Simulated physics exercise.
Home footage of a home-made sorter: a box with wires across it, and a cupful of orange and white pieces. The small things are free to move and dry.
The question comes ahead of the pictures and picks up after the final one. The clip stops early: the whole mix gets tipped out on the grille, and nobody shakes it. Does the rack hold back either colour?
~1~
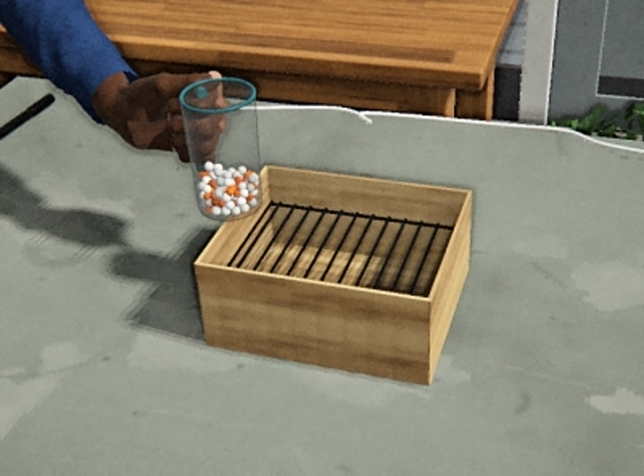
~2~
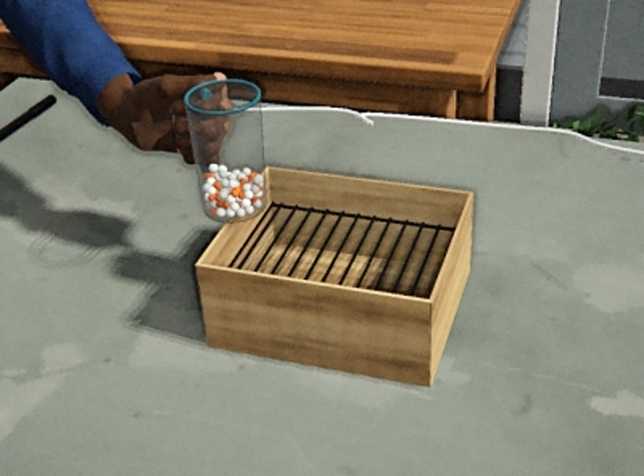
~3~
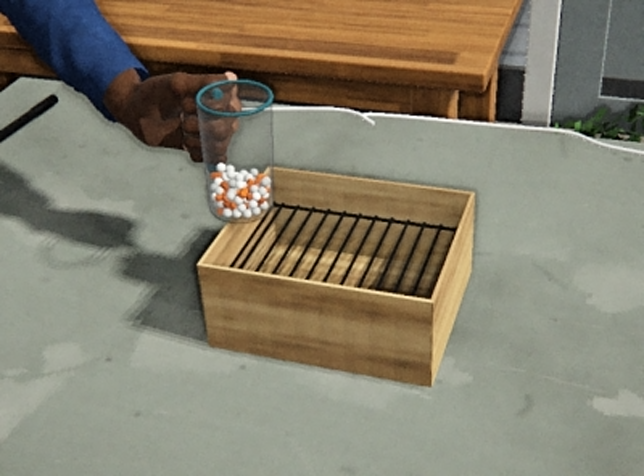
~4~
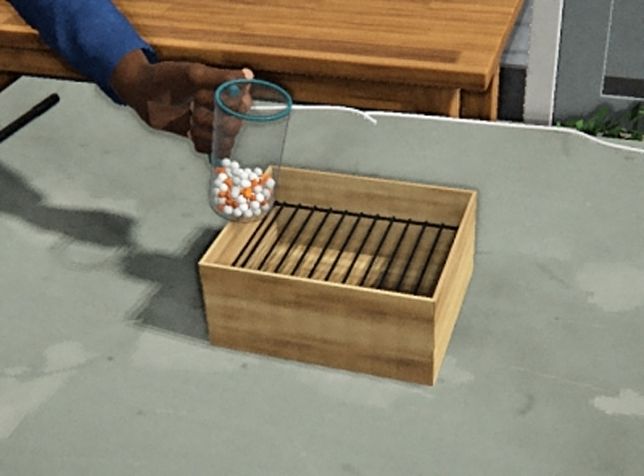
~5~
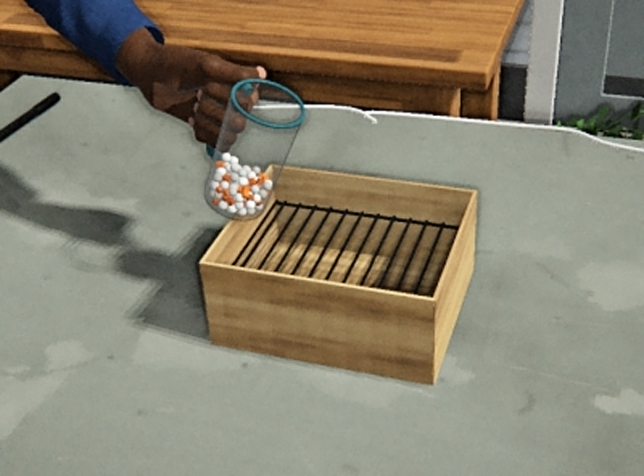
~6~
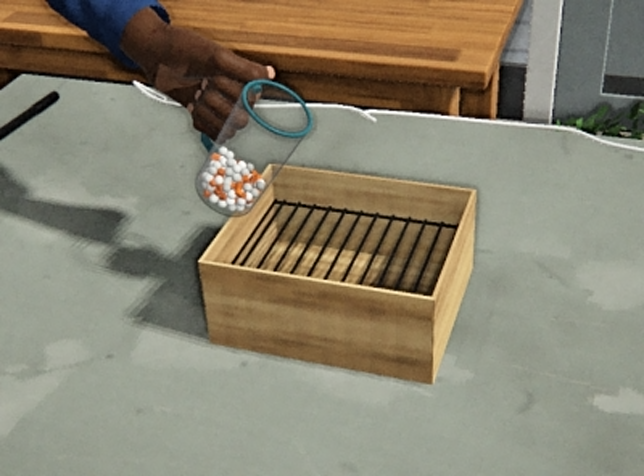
Result: Orange pieces fall out below, white pieces fall out below.
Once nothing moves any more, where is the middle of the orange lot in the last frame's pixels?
Looks like somewhere close to (342, 301).
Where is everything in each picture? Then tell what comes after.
The first picture shows cup near (224, 151), upright; rack near (418, 273), 14 wires across; orange small cubes near (227, 198), narrower than the gaps; white round beads near (225, 190), narrower than the gaps.
The second picture shows cup near (229, 153), upright; white ones near (230, 191).
The third picture shows cup near (238, 153), tipped 3°; orange ones near (238, 200).
The fourth picture shows cup near (247, 153), tipped 12°; white ones near (239, 189).
The fifth picture shows cup near (251, 153), tipped 22°; orange ones near (236, 195).
The sixth picture shows cup near (250, 152), tipped 33°; rack near (422, 272); orange ones near (228, 190); white ones near (229, 181).
Then, 0.32 s on from there, orange ones, the whole lot in the cup; white ones, the whole lot in the cup.
Then, 0.73 s on from there, orange ones, the whole lot in the cup; white ones, the whole lot in the cup.
Then, 1.17 s on from there, orange ones, all but a few in the cup, only a few on or over the wires; white ones, the bulk in the cup, a little on or over the wires, only a few under the rack.
In the end, orange ones, the whole lot under the rack; white ones, the whole lot under the rack.
